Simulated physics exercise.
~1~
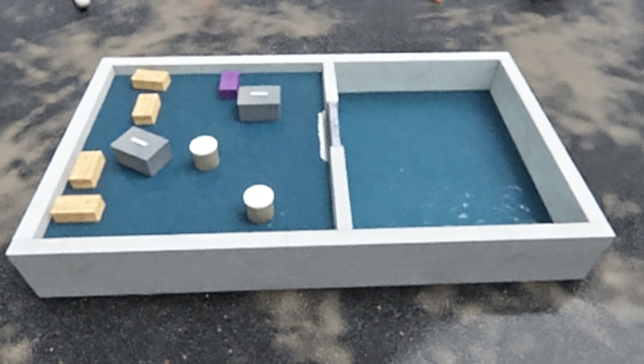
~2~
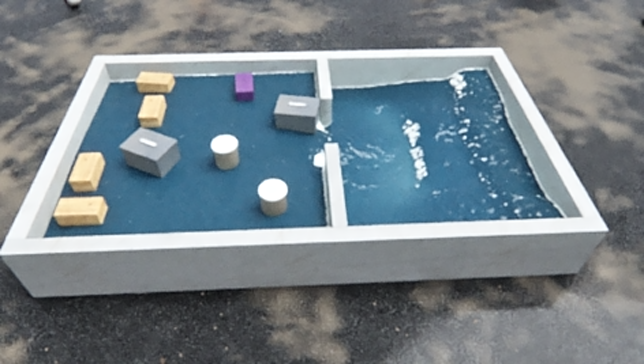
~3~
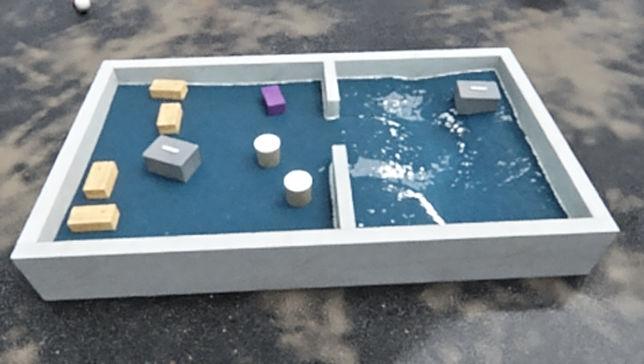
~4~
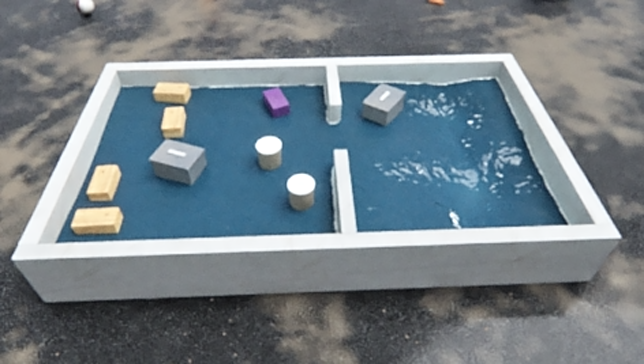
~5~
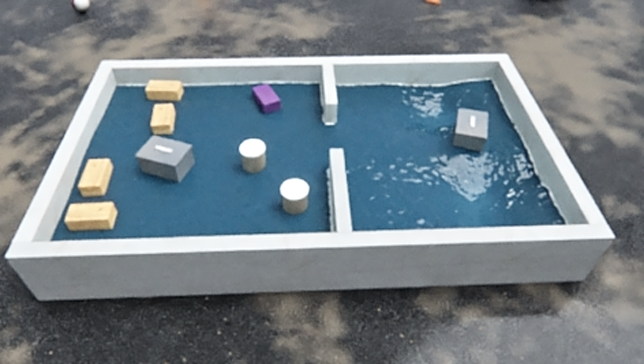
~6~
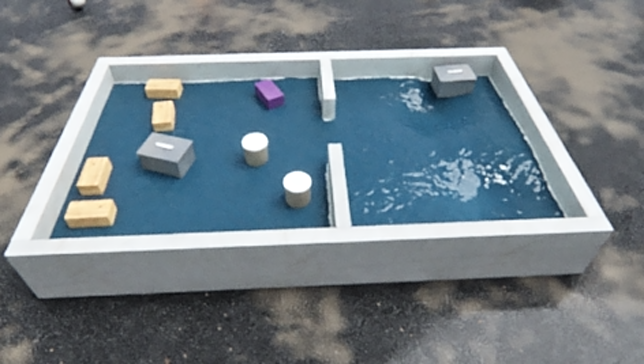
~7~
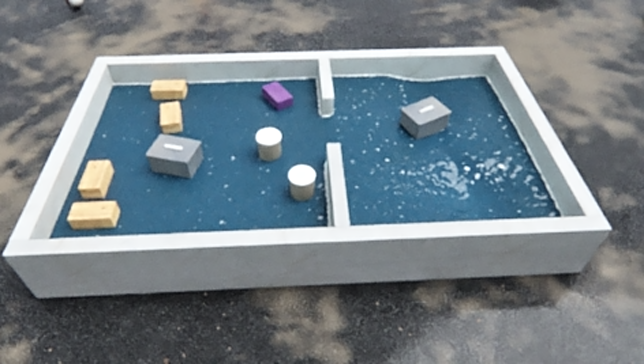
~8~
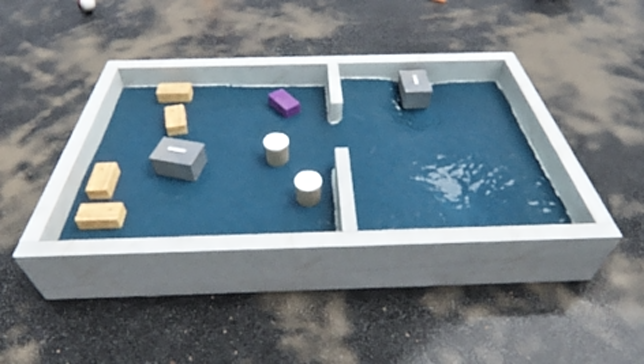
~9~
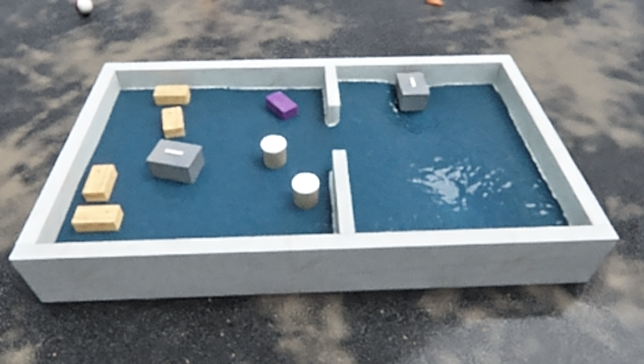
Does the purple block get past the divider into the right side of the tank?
No, the purple block drifts a little toward the divider but is still floating on the left side at the end.
A shallow walled tank split by a divider had blocks and round pails floating on its left side; water rushed through a gap to the right, carrying one gray block through, while the purple block and the others drifted slightly and stayed left.
